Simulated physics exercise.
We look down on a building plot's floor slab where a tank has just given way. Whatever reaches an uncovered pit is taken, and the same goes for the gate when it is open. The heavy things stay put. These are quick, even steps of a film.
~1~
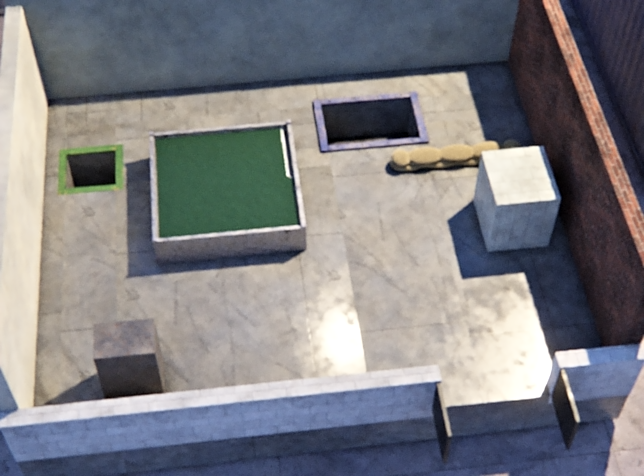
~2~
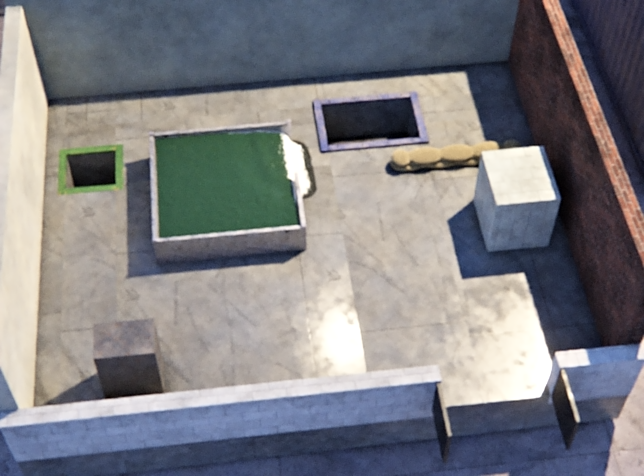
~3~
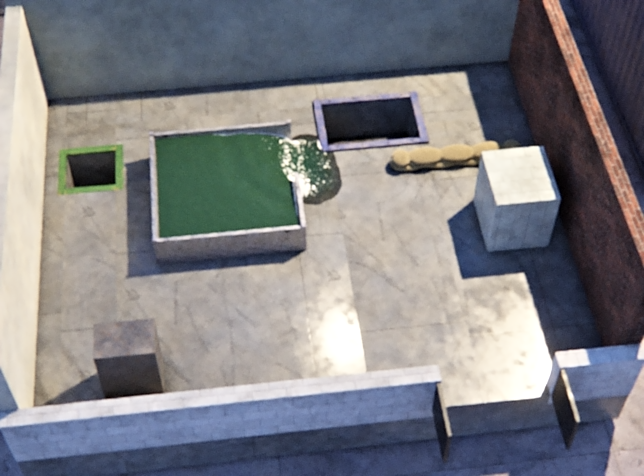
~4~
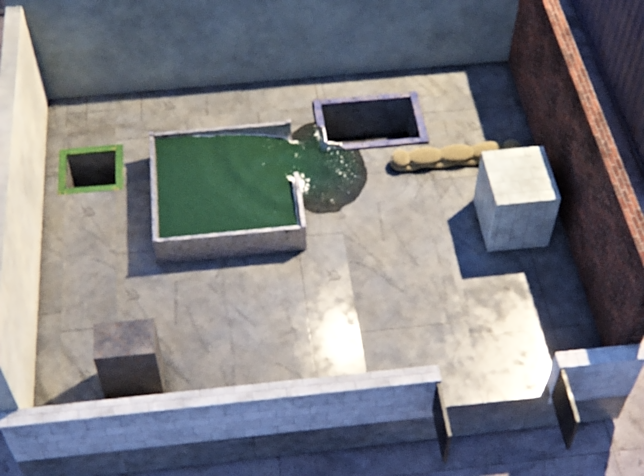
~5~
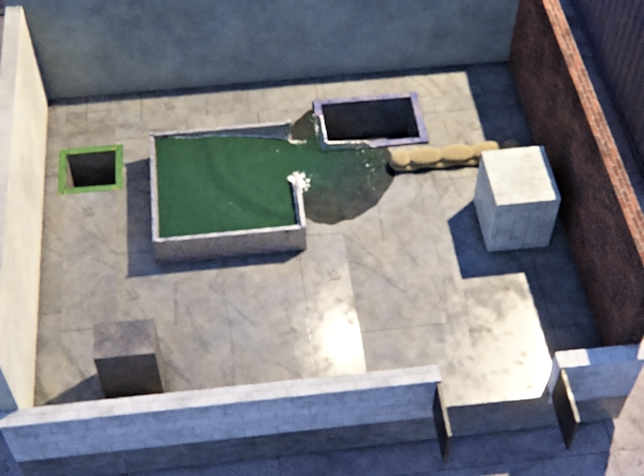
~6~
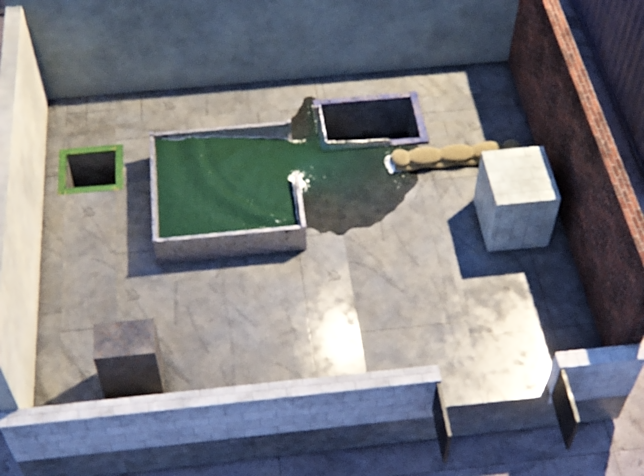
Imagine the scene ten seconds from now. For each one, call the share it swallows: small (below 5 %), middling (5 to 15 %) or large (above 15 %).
Calls: Gate - middling; green pit - small; blue pit - large.
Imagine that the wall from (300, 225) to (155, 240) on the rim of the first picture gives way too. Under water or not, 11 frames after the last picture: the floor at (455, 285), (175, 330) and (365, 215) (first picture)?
Result, in sequence: Untouched by the flood; inundated; untouched by the flood.
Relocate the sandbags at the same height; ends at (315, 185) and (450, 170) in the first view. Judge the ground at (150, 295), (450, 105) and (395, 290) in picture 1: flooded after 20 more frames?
The three places, in the order given, end up spared, spared and drenched.
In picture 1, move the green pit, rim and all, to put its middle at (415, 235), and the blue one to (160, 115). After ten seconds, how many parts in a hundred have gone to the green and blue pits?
Looks like green collects 15 percent and blue collects 2 percent.
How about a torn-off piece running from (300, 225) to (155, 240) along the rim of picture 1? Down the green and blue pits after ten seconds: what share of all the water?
Green takes 10 in a hundred, blue takes 0 in a hundred.
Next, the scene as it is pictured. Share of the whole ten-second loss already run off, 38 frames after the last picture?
Near 75 in a hundred.
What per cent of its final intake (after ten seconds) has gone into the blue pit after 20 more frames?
Estimate: Roughly 65 %.
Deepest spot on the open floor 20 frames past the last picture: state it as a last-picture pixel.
Close to (390, 161).
A moment on, water covers 15 % of the floor; the gate 0 %, the green pit 0 %, the blue pit 4 %.
Next, water covers 20 % of the floor; the gate 0 %, the green pit 0 %, the blue pit 10 %.
Then, water covers 30 % of the floor; the gate 0 %, the green pit 0 %, the blue pit 16 %.
Later, water covers 40 % of the floor; the gate 3 %, the green pit 0 %, the blue pit 22 %.
In the end, water covers 55 % of the floor; the gate 10 %, the green pit 0 %, the blue pit 25 %.
